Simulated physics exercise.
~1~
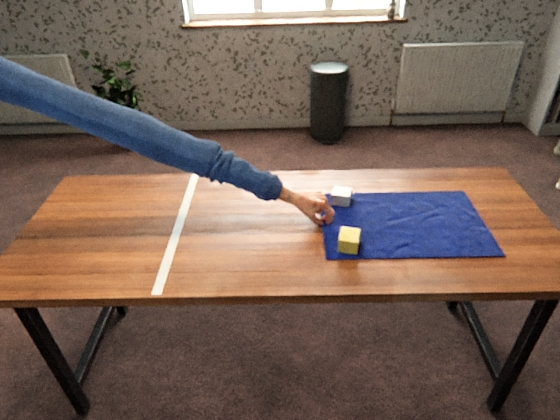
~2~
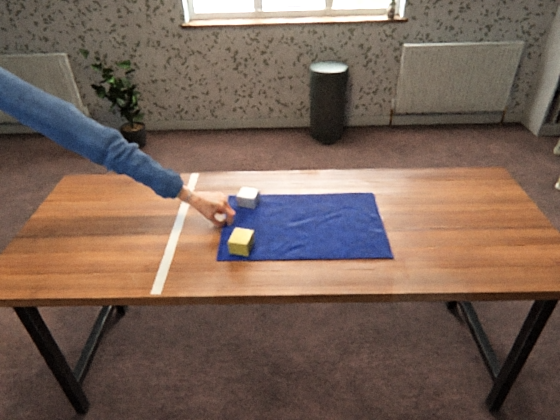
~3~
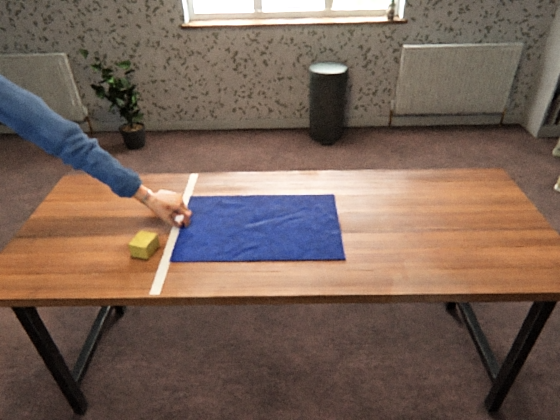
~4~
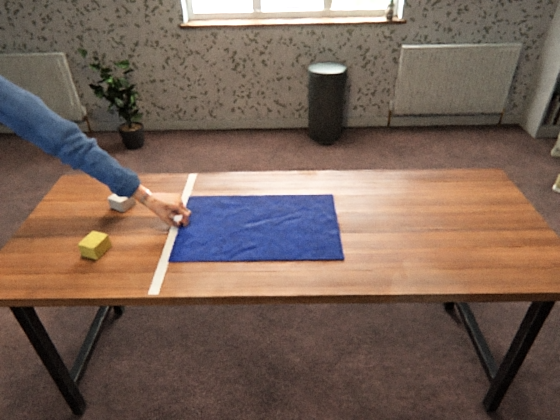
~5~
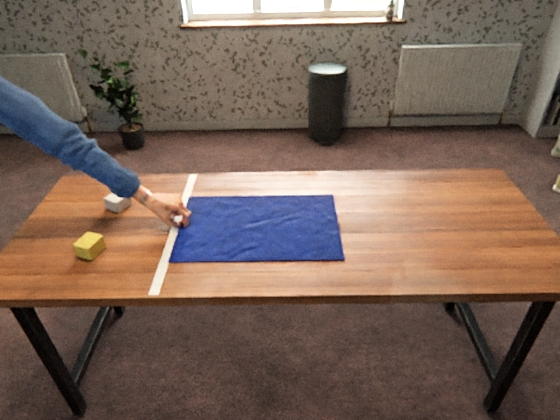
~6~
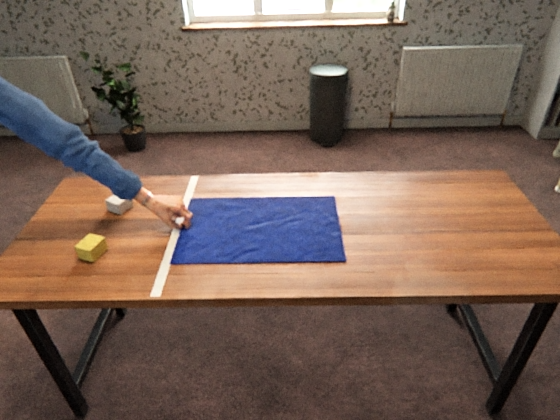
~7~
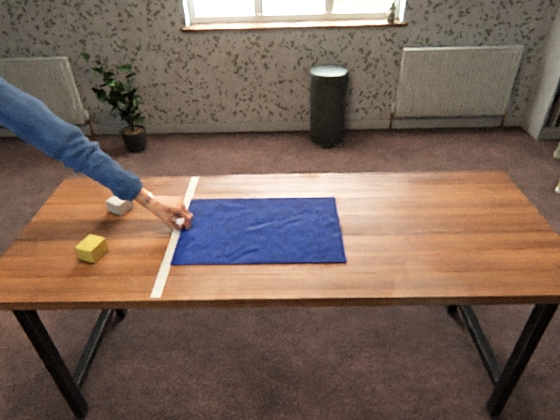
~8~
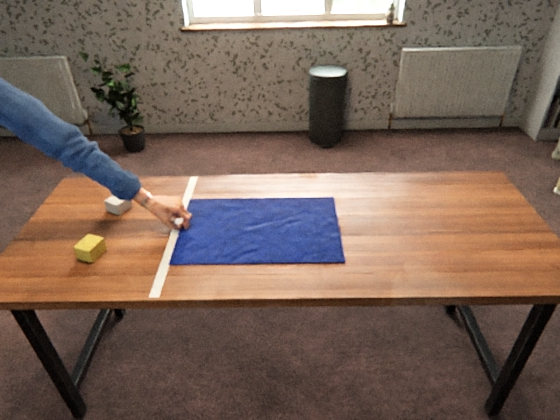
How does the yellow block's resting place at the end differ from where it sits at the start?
At the start the yellow block sits on the blue place mat, well to the right of the tape. At the end it rests on the bare wood to the left of the tape.
